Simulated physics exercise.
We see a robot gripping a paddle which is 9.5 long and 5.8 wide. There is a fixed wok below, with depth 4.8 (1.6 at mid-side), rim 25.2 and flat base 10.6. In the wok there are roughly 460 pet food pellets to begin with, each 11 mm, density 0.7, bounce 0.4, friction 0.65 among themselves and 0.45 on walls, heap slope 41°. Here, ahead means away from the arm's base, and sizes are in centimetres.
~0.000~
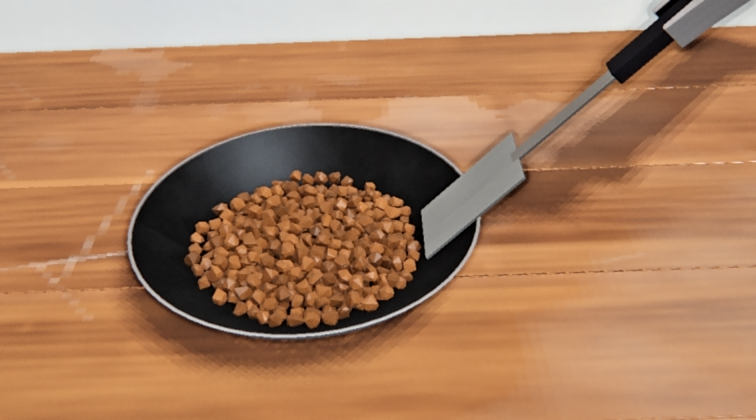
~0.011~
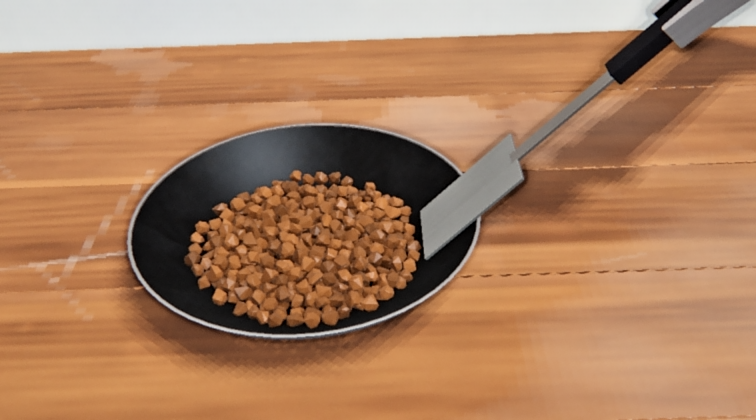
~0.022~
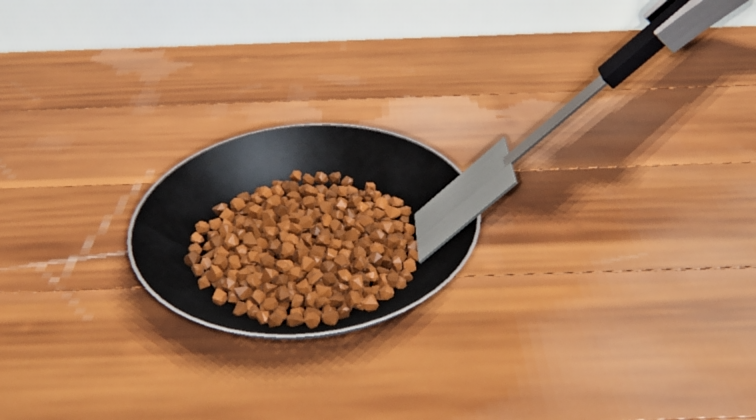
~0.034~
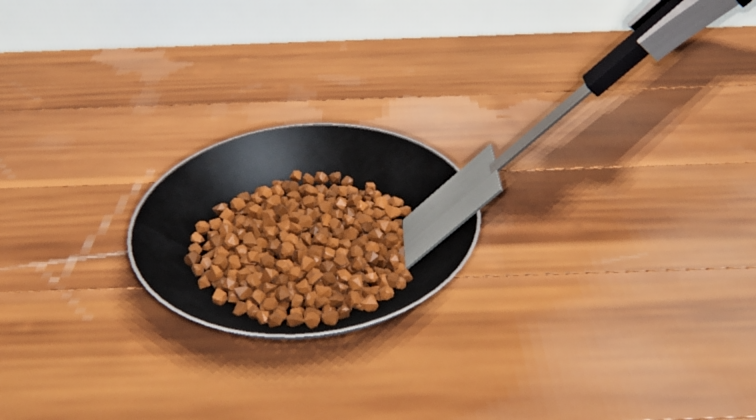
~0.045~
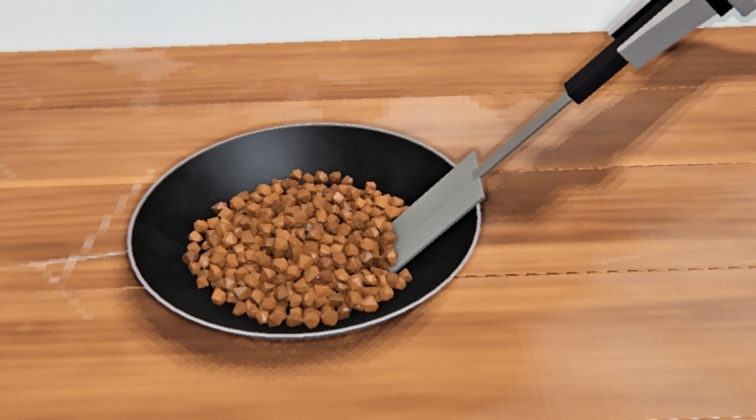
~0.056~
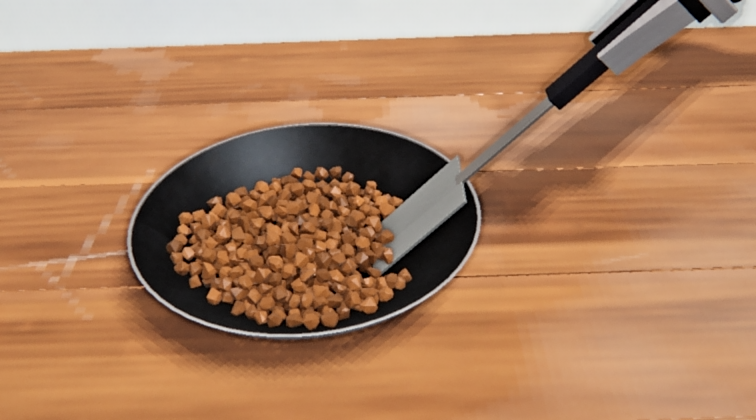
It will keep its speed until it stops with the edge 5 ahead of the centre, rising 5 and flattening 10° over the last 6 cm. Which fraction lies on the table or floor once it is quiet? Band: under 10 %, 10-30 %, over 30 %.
10-30 %.
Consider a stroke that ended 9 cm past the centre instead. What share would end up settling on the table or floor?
Then around 25 per cent.
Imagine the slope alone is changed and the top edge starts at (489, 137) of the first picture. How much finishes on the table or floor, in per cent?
Spill: Approx. 10 per cent.
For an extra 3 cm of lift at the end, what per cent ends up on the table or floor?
Roughly 10 percent of it.
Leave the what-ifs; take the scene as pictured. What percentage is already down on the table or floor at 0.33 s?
Roughly 10 percent.
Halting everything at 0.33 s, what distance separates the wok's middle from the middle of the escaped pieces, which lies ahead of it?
That distance is around 22 cm.
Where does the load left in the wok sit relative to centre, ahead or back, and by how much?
What stays is shifted forward by around 4.0 cm.
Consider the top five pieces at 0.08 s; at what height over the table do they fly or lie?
They are some 6 cm up.
By 0.08 s, sloping 46°, highest piece 6 above the table; 464 in the wok.
By 0.11 s, sloping 42°, highest piece 9 above the table; 453 in the wok, 11 on the blade or in flight.
By 0.33 s, sloping 36°, highest piece 8 above the table; 399 in the wok, 56 on the table or floor, 9 on the blade or in flight.
By 1.38 s, sloping 36°, highest piece 6 above the table; 399 in the wok, 65 on the table or floor.
Final count, 399 in the wok, 65 on the table or floor. That is 14 % on the table or floor.
